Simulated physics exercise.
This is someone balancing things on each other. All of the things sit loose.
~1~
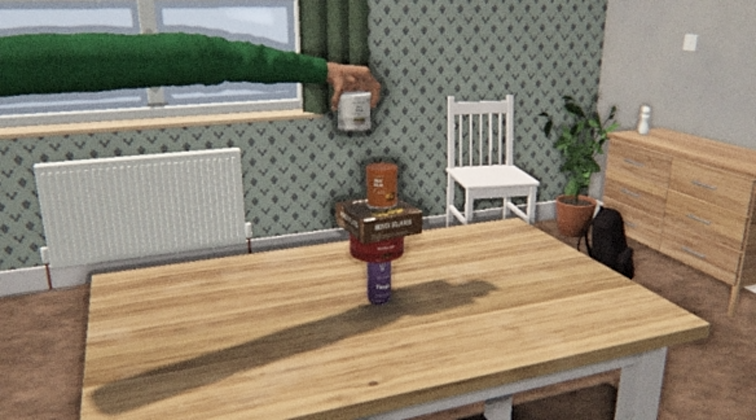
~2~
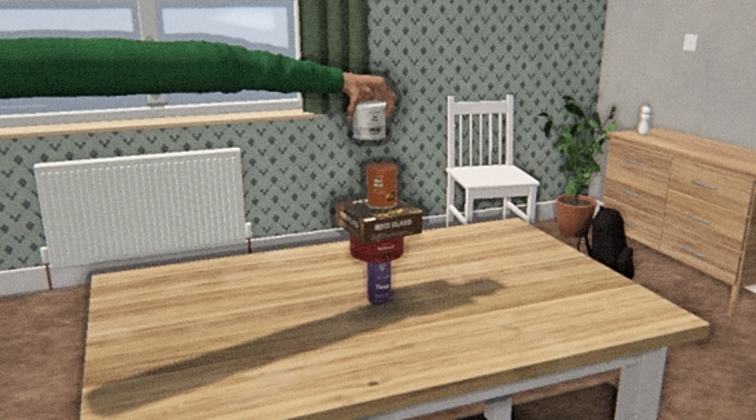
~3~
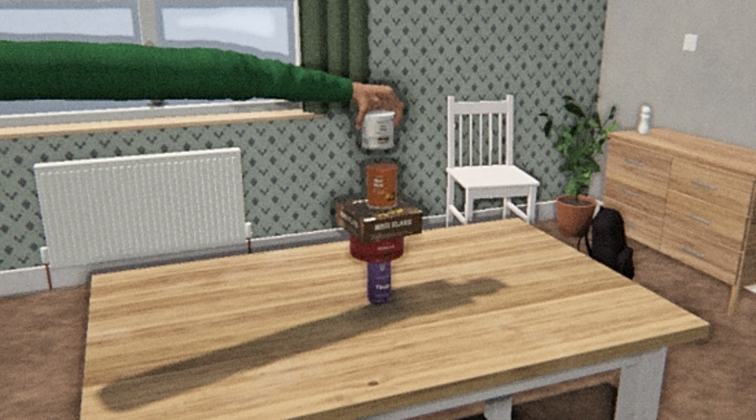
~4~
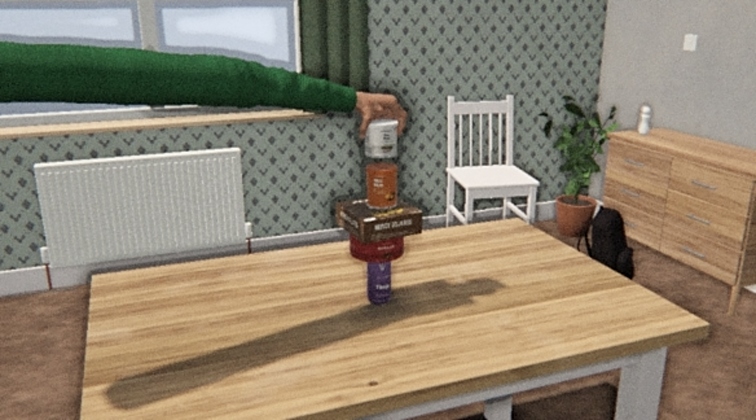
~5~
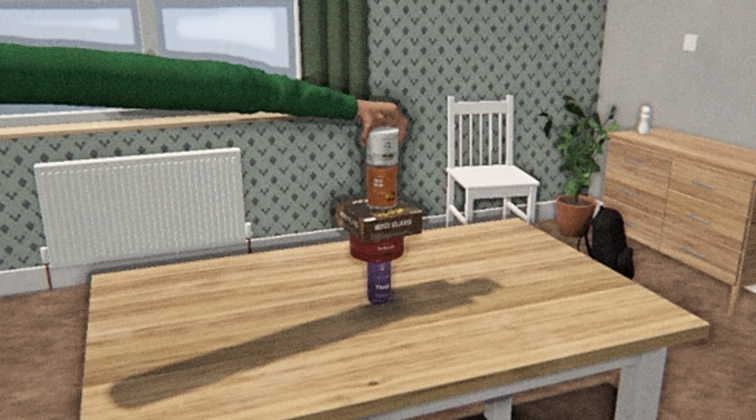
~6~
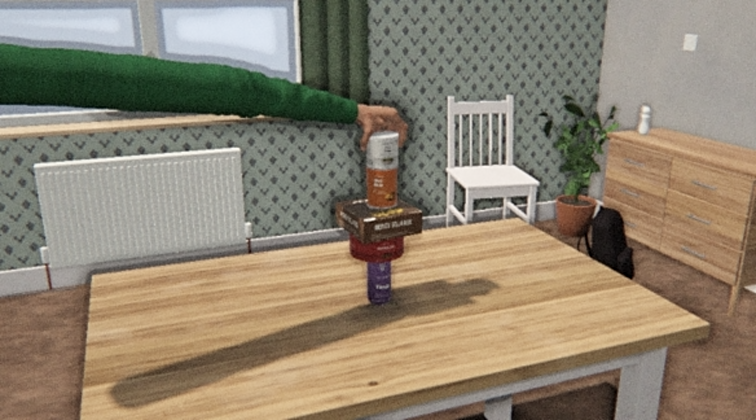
To begin with, a hand at the end of a green sleeve holds a white tin above a stack of an orange pot, a box, a red item and a purple can on a wooden table. The hand moves right and down, then lowers the tin onto the orange pot, keeping hold of it.
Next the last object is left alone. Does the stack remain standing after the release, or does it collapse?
Basically the pile is secure.
Then, 0.20 s after the last picture, nothing has stirred.
Then, 0.40 s after the last picture, white tin resting near (382, 151).
At rest, all 5 in place. Seen from the same camera at the end, white tin near (382, 151). The pile keeps its balance.
